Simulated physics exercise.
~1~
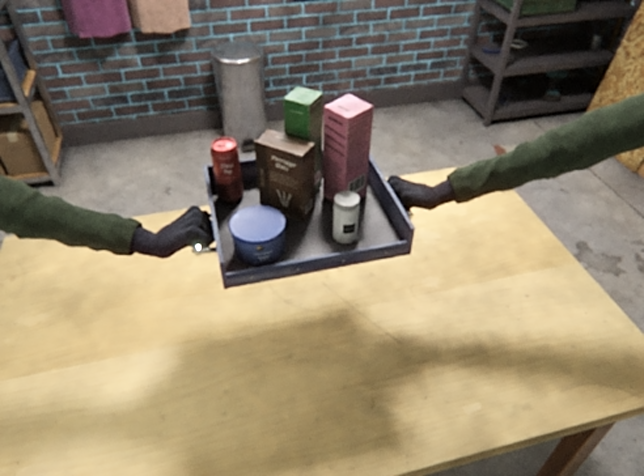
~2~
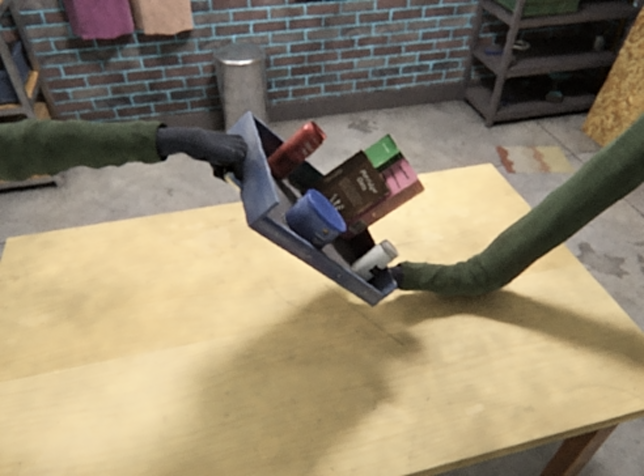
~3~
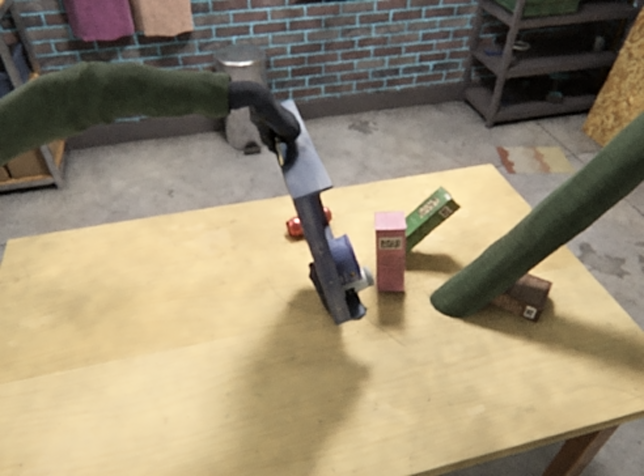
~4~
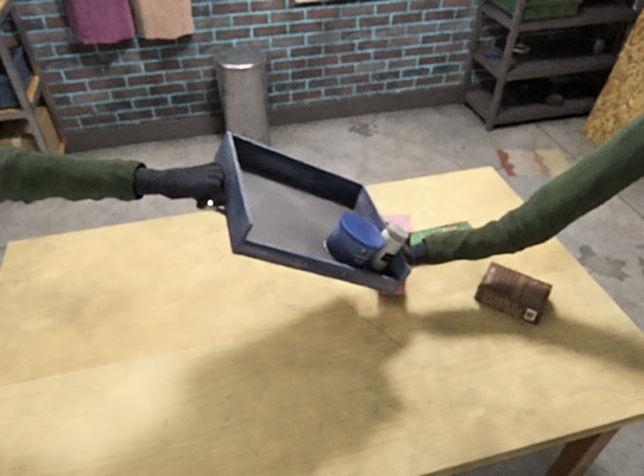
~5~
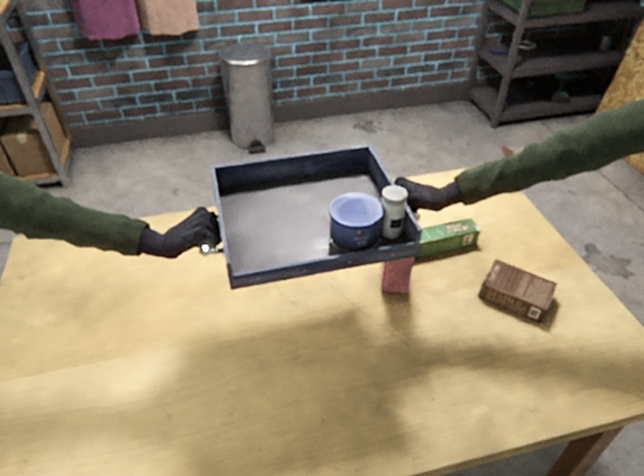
A shallow blue-grey crate, held by two dark-gloved hands in green sleeves, hovers above a pale wooden table in a room with a brick wall, seen from slightly above. Inside stand a red can at left, a brown packet, green carton and pink carton behind, and a blue tub and white shaker in front. The hands tip the crate steeply, right side down, and its contents lean and slide right. The cartons, packet and can leave it. The crate then levels, with the tub and shaker upright at its right end, while the pink carton, green carton and brown packet rest on the table.
